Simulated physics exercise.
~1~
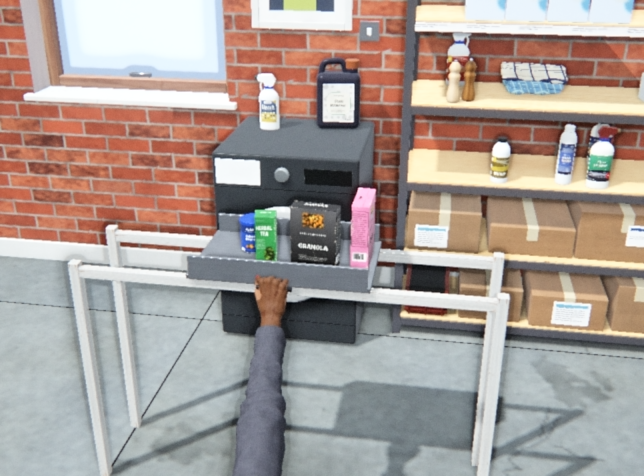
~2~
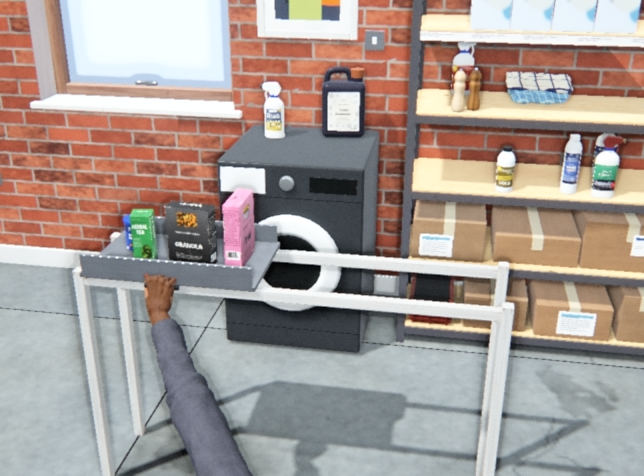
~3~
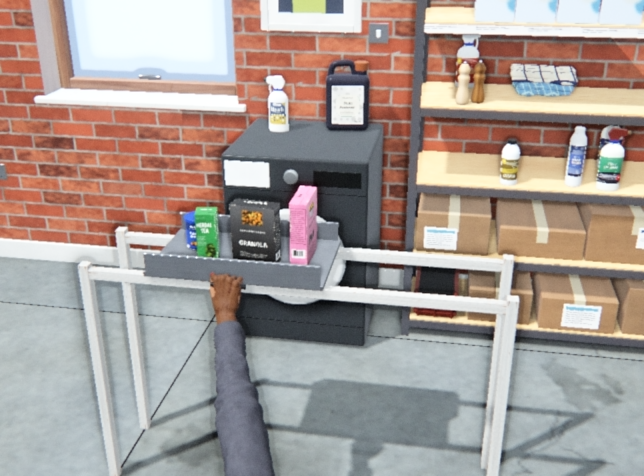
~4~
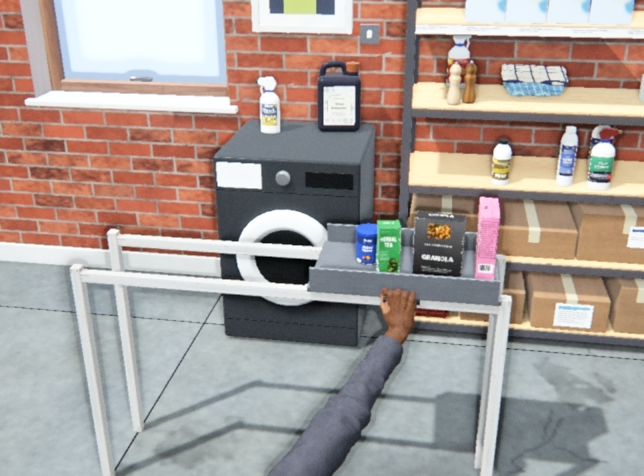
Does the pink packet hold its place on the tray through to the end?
Yes, the pink packet stays put, still standing upright near the right end of the tray.
